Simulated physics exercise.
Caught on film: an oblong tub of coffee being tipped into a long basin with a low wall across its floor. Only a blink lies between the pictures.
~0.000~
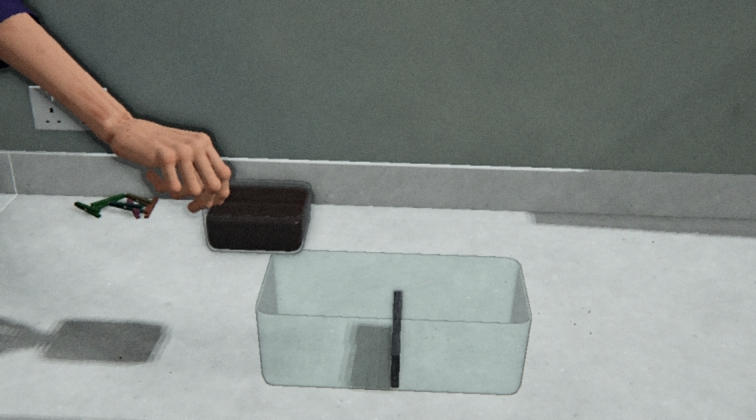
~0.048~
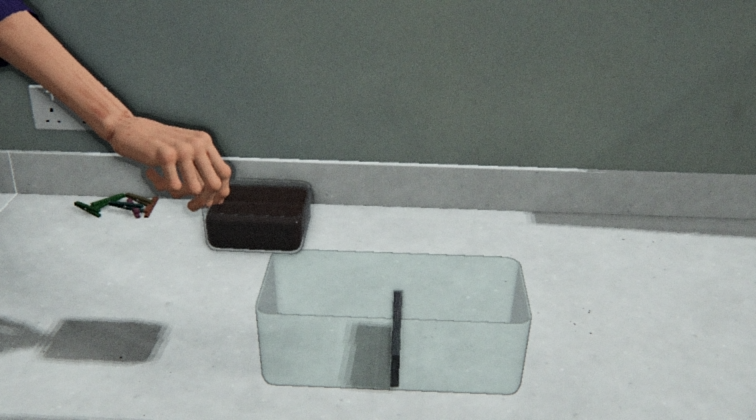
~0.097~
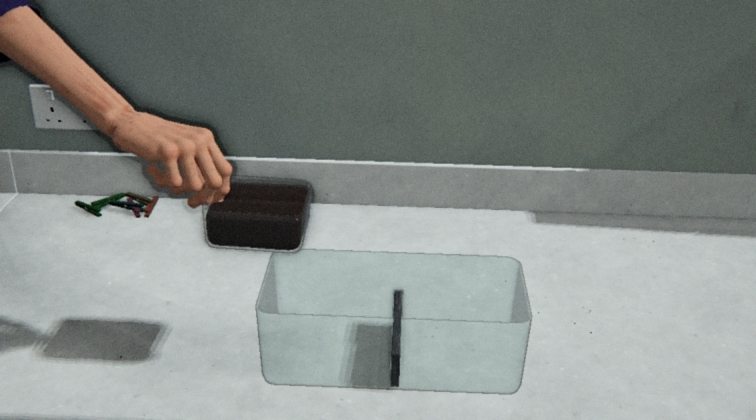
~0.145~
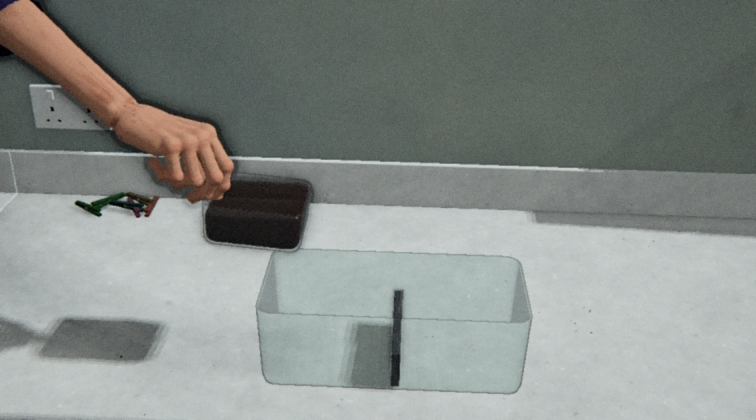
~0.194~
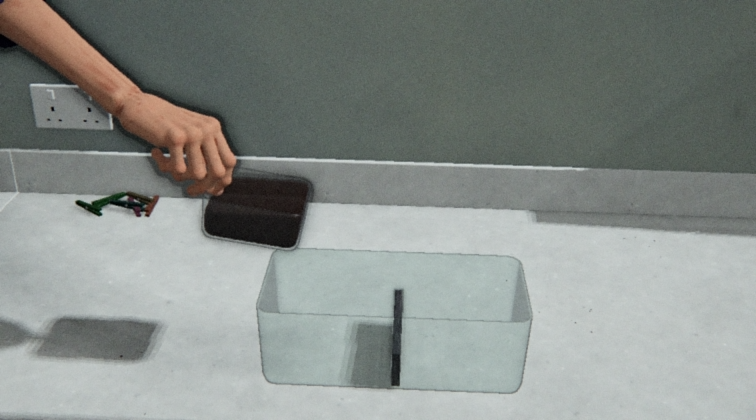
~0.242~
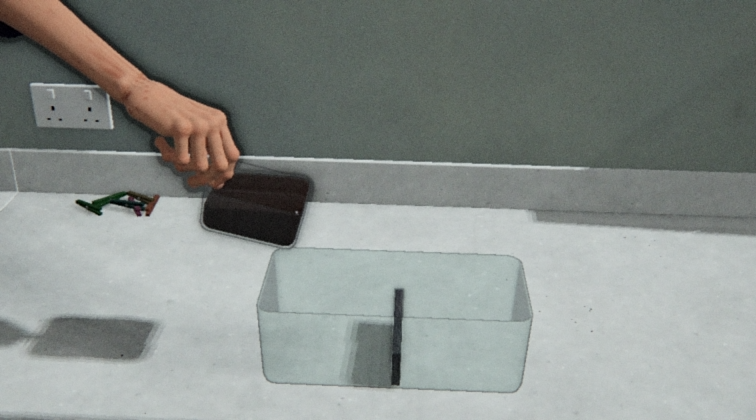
On a pale counter against a grey-green wall, a hand holds an oblong tub of dark coffee upright, behind and left of a long clear basin with a low dark wall across its floor. The hand then slowly tilts the tub rightward, slightly at first and then more noticeably, while the basin stays still.
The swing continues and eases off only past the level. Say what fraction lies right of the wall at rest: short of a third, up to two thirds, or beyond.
In the end less than a third is right of the wall.
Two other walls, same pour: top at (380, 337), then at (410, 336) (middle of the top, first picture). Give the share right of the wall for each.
Near 65 % and 15 %.
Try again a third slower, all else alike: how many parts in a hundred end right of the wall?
It comes to 0 per cent or so.
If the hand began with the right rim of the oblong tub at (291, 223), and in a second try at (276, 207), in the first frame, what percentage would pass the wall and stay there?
Roughly 0 per cent, and 0 per cent.
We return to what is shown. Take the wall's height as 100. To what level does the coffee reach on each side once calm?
Left: 30 %. Right: 10 %.
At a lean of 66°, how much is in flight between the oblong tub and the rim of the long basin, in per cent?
Roughly 45 in a hundred.
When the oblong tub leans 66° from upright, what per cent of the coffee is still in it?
Roughly 40 in a hundred.
A moment on, the oblong tub is tipped part way and 42 per cent is still to pour, 14 is left of the wall and 0 right of it.
Next, the oblong tub is tipped on its side and 7 per cent is still to pour, 65 is left of the wall and 19 right of it.
Then the oblong tub is tipped on its side and 0 per cent is still to pour, 78 is left of the wall and 19 right of it.
Later the oblong tub is tipped on its side and 0 per cent is still to pour, 80 is left of the wall and 19 right of it.
In the end 80 per cent lies left of the wall, 19 right of it and 1 outside.
